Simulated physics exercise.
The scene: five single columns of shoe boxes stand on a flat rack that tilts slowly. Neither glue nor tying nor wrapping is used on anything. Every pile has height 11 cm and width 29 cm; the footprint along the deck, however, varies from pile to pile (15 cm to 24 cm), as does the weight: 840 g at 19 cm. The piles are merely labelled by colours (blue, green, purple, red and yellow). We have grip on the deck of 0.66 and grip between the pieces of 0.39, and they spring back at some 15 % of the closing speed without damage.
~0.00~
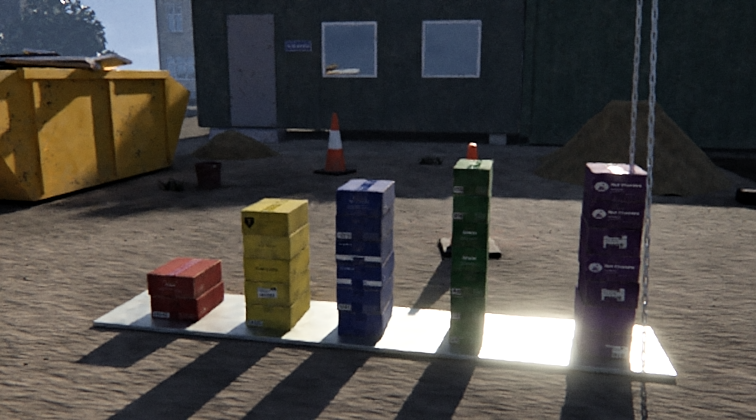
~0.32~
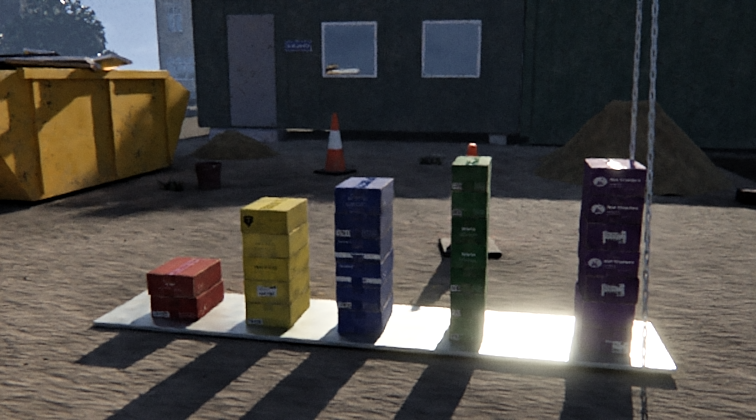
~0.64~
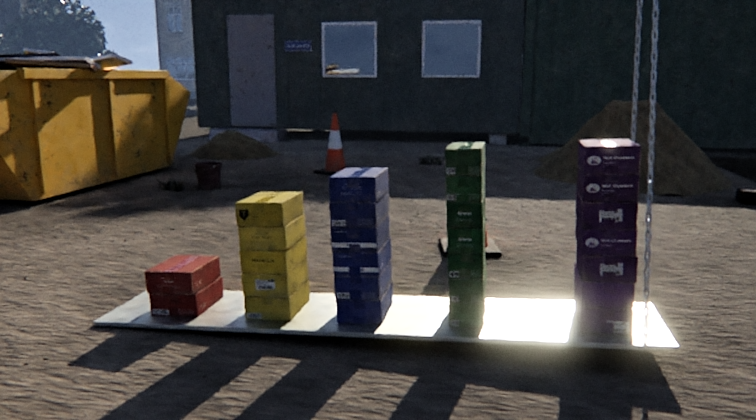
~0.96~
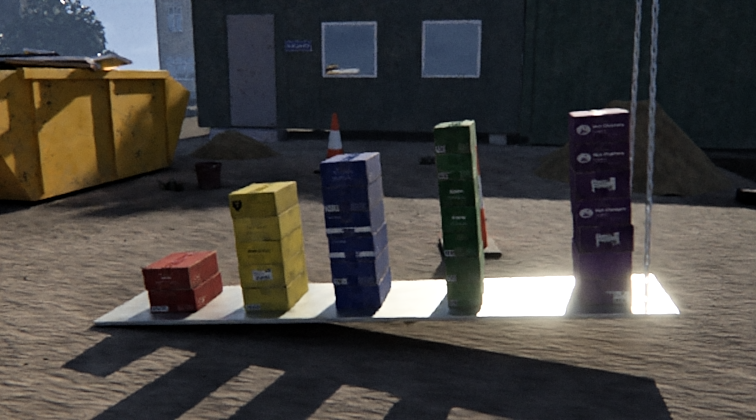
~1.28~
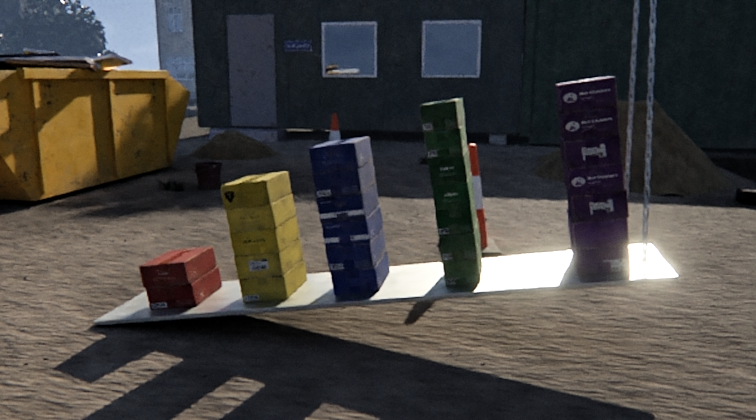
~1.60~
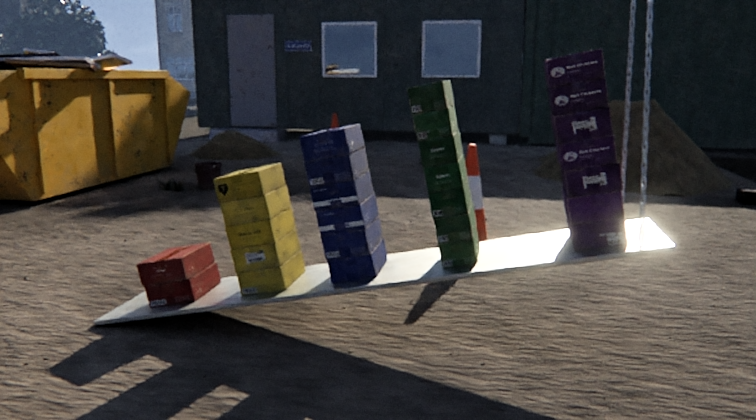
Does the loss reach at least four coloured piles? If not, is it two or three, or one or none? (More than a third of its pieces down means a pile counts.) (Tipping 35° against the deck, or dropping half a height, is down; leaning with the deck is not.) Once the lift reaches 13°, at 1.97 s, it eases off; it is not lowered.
Yes, at least four.
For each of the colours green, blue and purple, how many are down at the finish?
Tally: Green = 7, blue = 4, purple = 0.
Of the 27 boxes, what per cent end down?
Roughly 60 percent.
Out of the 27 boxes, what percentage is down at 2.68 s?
It's 30 percent at that point.
After 2.20 s, slope 13°; none of the 27 boxes down, 7 disturbed; top green box leaning 23°.
After 2.68 s, slope 13°; 8 of the 27 boxes down; top green box leaning 26°, 24 cm lower; top blue box leaning 22°, 6 cm lower.
After 3.30 s, slope 13°; 16 of the 27 boxes down; top yellow box upside down; top blue box leaning 37°, 29 cm lower.
At rest (4.7 s), slope 13°; 16 of the 27 boxes down; top blue box on its side; top green box leaning 16°, 44 cm lower. Wrecked, blue, green, red and yellow. As the last picture would show them, middles, top blue box near (24, 280), top green box near (230, 230).
